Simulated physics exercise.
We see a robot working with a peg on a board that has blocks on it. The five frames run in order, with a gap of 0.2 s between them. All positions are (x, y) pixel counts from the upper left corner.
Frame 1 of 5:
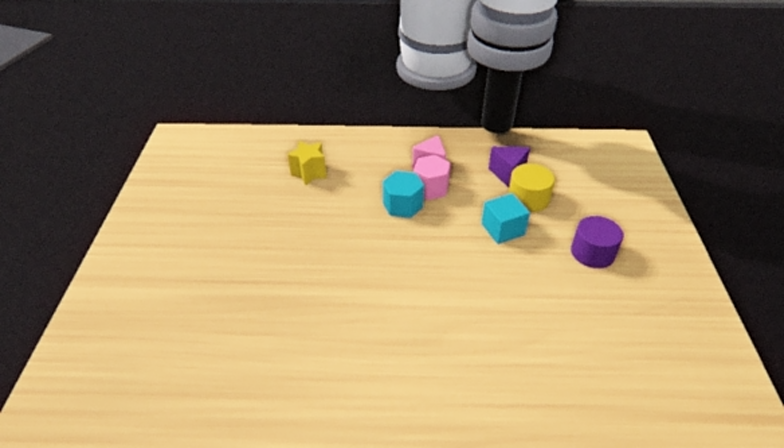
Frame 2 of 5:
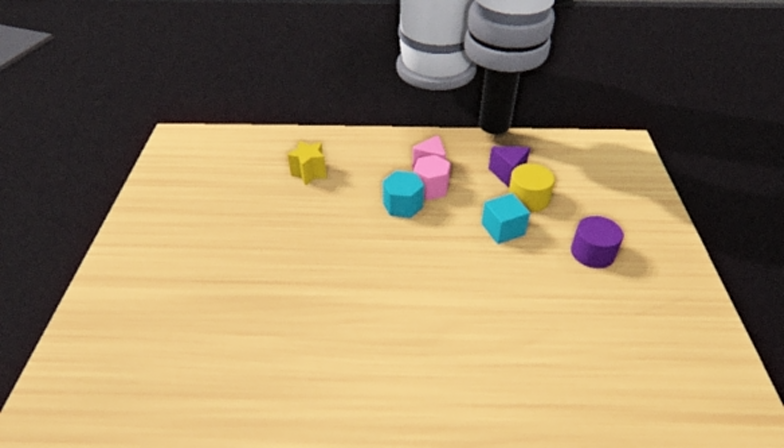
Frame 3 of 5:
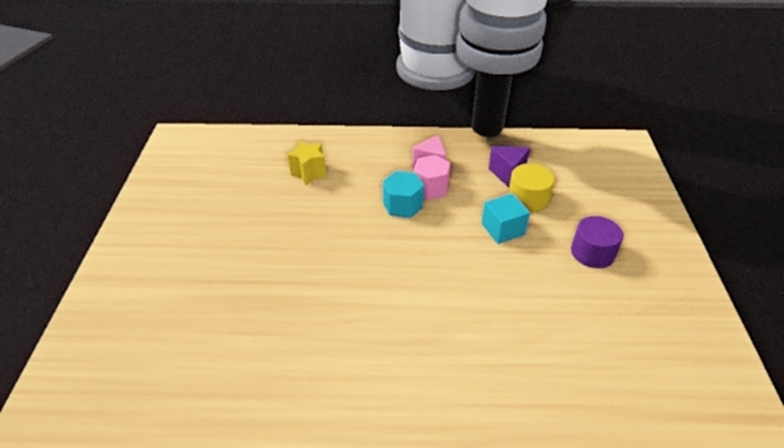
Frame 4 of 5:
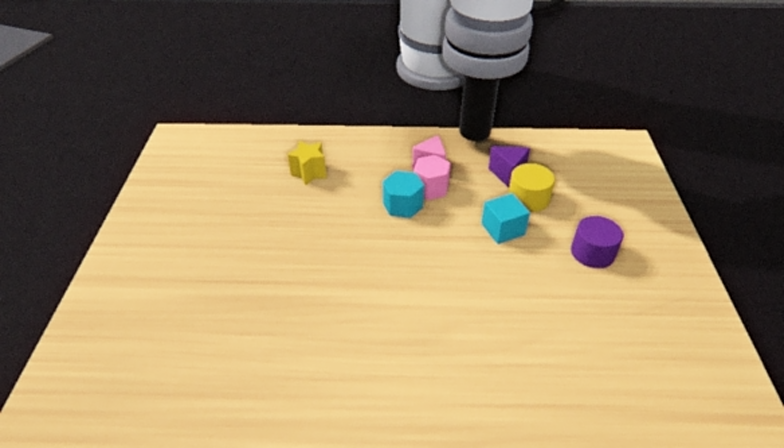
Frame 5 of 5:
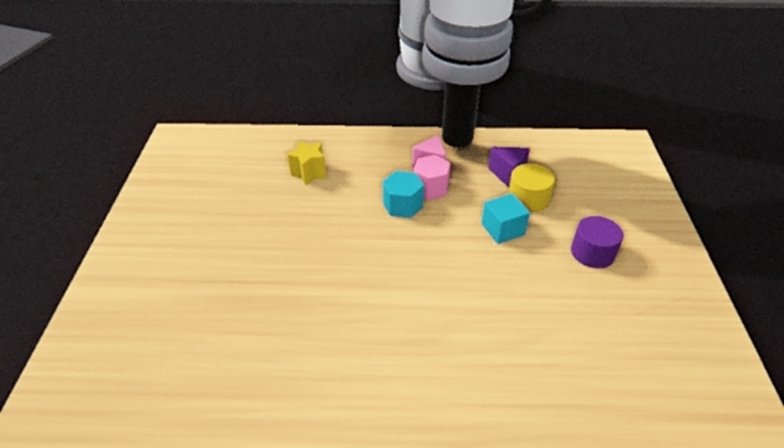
Robot arm with a black peg moving slowly left along the board's far edge, while the colourful blocks stay still.
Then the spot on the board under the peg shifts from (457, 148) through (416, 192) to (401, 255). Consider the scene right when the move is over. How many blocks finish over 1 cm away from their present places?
The push moves three or more blocks more than 1 cm.
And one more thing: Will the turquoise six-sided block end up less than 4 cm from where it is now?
The answer is no.
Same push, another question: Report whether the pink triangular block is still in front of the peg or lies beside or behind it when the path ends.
It slips out to the side or back.
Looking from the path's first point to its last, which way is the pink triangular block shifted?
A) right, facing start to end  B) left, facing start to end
A
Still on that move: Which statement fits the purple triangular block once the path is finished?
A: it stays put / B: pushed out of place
A.
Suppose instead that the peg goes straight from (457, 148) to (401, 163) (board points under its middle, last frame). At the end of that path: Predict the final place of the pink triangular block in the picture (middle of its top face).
About (406, 158).
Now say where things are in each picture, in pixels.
Peg tip at (497, 126); block tops, turquoise six-sided block at (403, 182); pink triangular block at (432, 145); pink six-sided block at (432, 166); purple triangular block at (512, 153), in the first picture.
Peg at (494, 127); blocks unchanged, in the second picture.
Peg at (487, 129); blocks unchanged, in the third picture.
Peg at (475, 133); blocks unchanged, in the fourth picture.
Peg at (457, 139); turquoise six-sided block at (403, 182); pink triangular block at (432, 145); pink six-sided block at (432, 166); purple triangular block at (512, 153), in the fifth picture.
On the path given first. One third of the way, peg at (428, 167); turquoise six-sided block at (399, 191), turned 35° clockwise; pink triangular block at (406, 166), turned 50° anticlockwise; pink six-sided block at (433, 177), turned 20° anticlockwise.
Two thirds of the way, peg at (410, 203); turquoise six-sided block at (385, 211), turned 50° clockwise; pink triangular block at (379, 181); pink six-sided block at (441, 205), turned 105° anticlockwise.
At the end, peg at (401, 246); turquoise six-sided block at (361, 238), turned 125° clockwise; pink triangular block at (379, 181); pink six-sided block at (445, 210), turned 120° anticlockwise; purple triangular block in place.
